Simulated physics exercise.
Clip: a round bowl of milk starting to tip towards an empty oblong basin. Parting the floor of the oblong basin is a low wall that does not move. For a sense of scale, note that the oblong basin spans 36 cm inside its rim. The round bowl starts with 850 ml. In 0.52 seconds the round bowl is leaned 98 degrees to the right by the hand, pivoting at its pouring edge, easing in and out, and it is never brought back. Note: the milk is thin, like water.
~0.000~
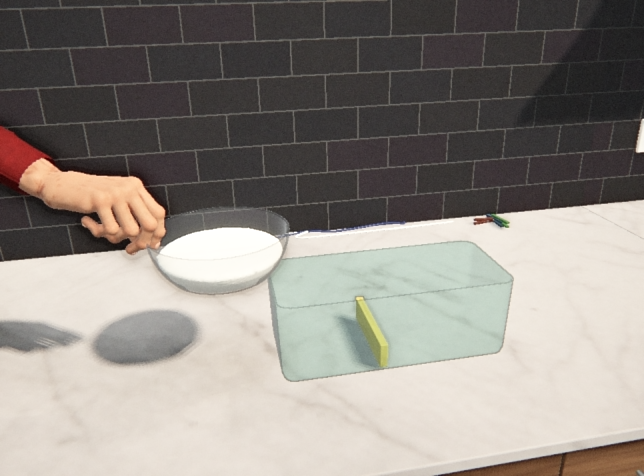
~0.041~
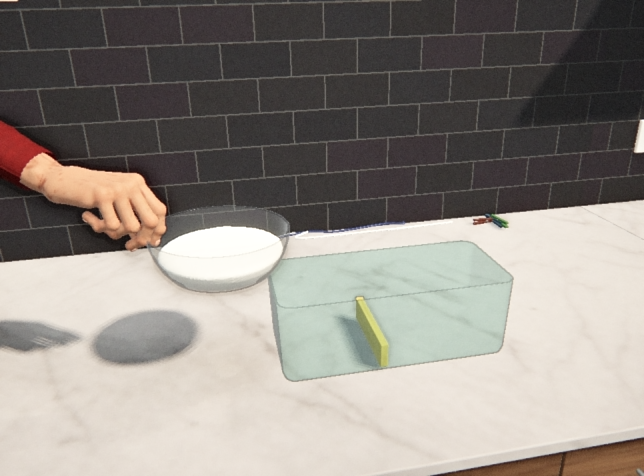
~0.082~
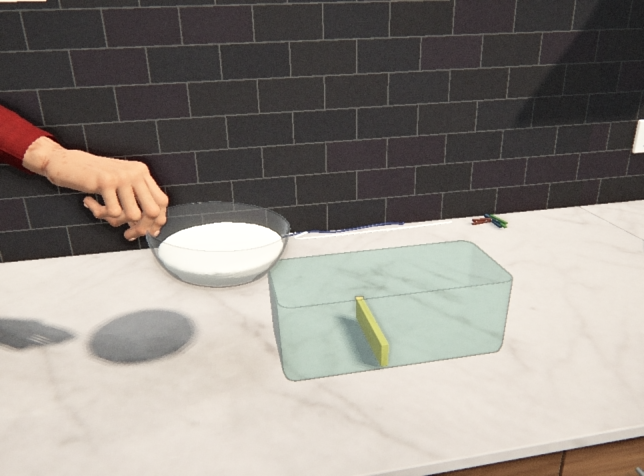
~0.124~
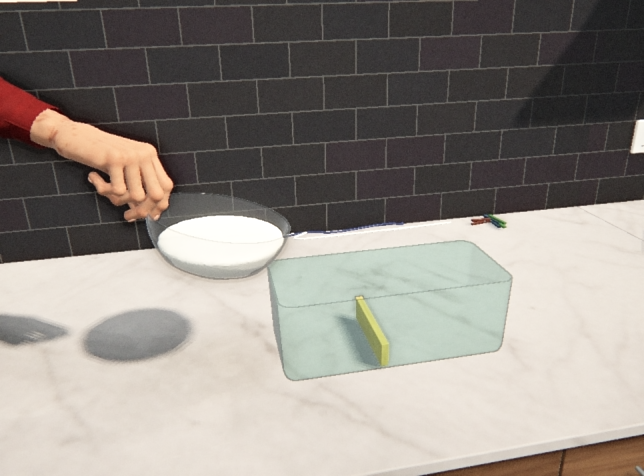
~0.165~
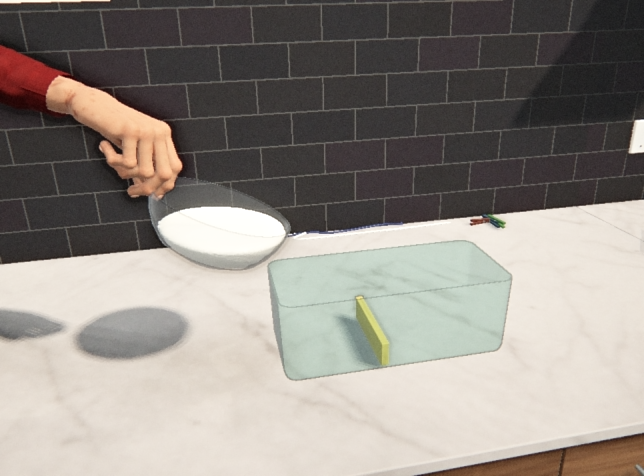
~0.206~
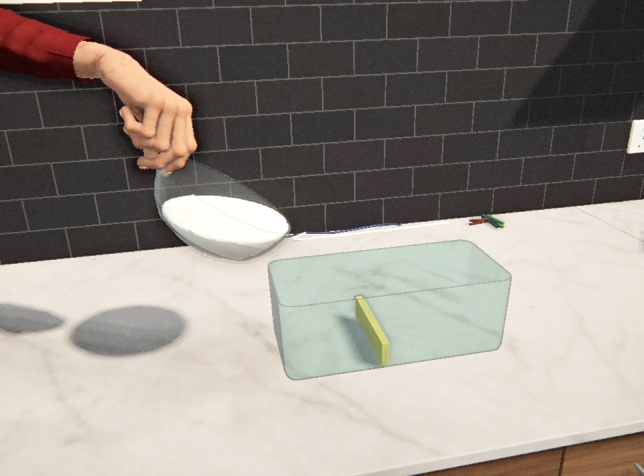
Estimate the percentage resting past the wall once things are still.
I would say roughly 53 percent.
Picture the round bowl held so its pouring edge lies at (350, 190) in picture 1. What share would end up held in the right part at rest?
It would then come to around 65 percent.
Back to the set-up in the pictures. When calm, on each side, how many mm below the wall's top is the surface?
Looks like roughly 24 mm on the left and roughly 24 mm on the right.
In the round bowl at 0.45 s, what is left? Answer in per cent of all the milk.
Roughly 30 per cent.
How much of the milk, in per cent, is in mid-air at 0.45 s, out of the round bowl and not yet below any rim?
Around 62 in a hundred.
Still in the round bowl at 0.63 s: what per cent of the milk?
0 %.
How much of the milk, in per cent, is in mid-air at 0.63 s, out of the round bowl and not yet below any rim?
Something like 6 per cent is in the air then.
Then, 0.45 s in, the tilt is 94° and 30 per cent is still to pour, 7 is left of the wall and 0 right of it.
Then, 0.63 s in, the tilt is 98° and 0 per cent is still to pour, 34 is left of the wall and 60 right of it.
Then, 0.82 s in, the tilt is 98° and 0 per cent is still to pour, 34 is left of the wall and 43 right of it.
Then, 1.02 s in, the tilt is 98° and 1 per cent is still to pour, 39 is left of the wall and 52 right of it.
Finally, 43 per cent lies left of the wall, 53 right of it and 4 outside.
